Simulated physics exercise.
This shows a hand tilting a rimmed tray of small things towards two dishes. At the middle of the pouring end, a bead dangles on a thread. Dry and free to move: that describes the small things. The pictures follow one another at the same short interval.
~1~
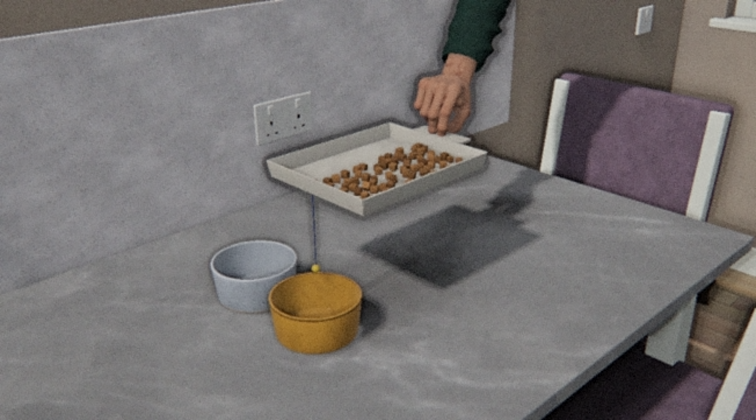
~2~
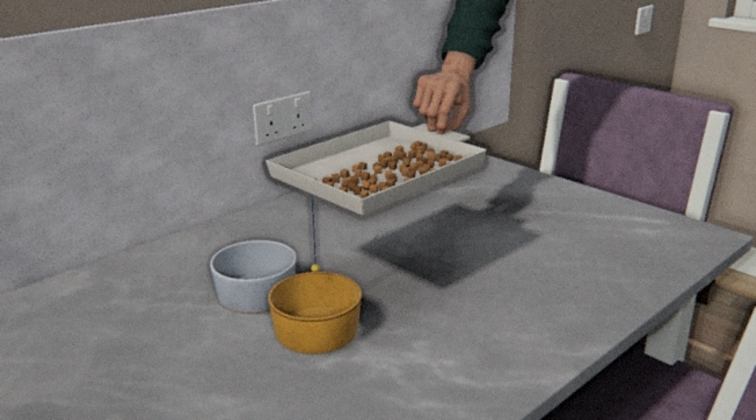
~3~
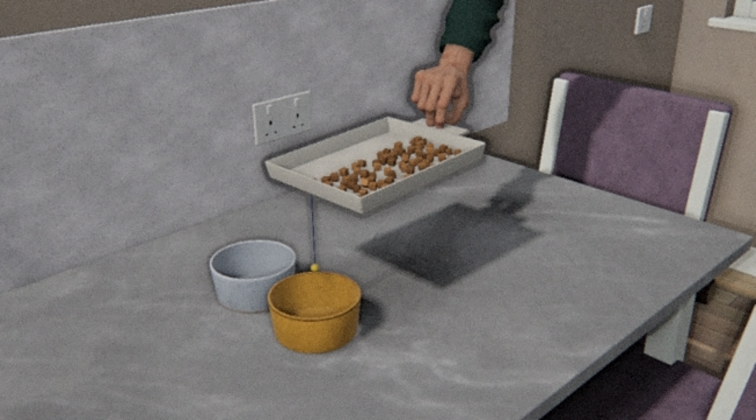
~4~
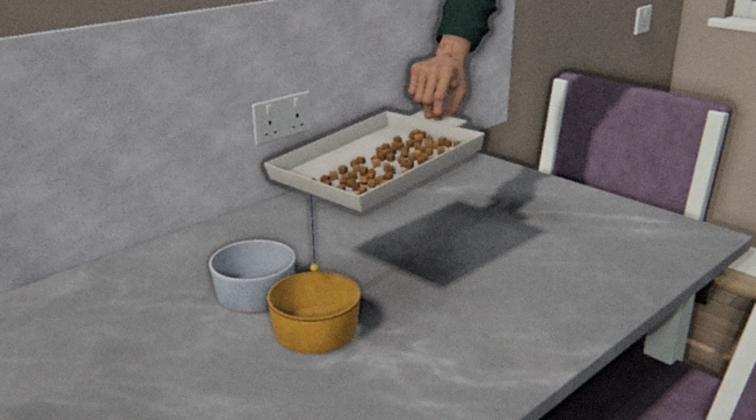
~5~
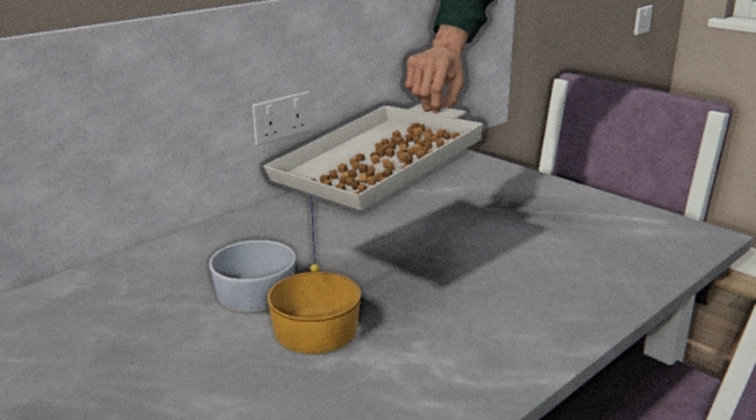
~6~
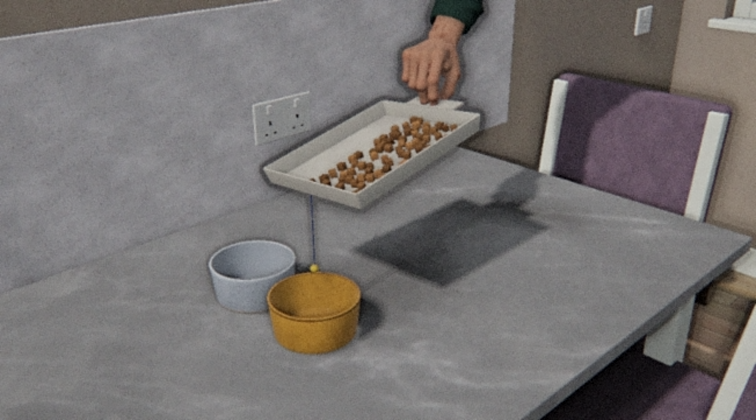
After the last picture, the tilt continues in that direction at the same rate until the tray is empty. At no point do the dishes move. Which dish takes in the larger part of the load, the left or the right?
Looks to me like the dish on the left ends up with more.
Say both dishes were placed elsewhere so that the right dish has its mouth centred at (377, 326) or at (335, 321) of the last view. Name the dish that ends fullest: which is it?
At the first spot the left-side one comes out ahead, at the second spot the left-side one.
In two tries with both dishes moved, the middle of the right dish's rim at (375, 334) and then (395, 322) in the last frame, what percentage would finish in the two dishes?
It comes to about 30 per cent the first time and about 0 per cent the second.
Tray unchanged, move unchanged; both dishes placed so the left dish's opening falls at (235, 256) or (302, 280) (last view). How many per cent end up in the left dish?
Trial 1: 30 percent; trial 2: 40 percent.
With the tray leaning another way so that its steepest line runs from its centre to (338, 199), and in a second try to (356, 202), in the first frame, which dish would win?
Case one: The dish at right. Case two: The dish at right.
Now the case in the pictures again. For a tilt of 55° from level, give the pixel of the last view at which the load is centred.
(305, 168).
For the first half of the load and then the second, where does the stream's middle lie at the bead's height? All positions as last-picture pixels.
The leading part at (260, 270), the rest of it at (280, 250).
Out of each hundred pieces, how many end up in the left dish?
It comes to 70 per cent or so.
Soon, tray tipped steeply; all on the tray.
A while on, tray tipped right over; nearly all on the tray; a stray few in the left dish.
Towards the end, tray tipped past a quarter turn; a small part in the right dish; about two thirds in the left dish; about a quarter outside both.
Finally, tray tipped past a quarter turn; a small part in the right dish; about two thirds in the left dish; about a quarter outside both.
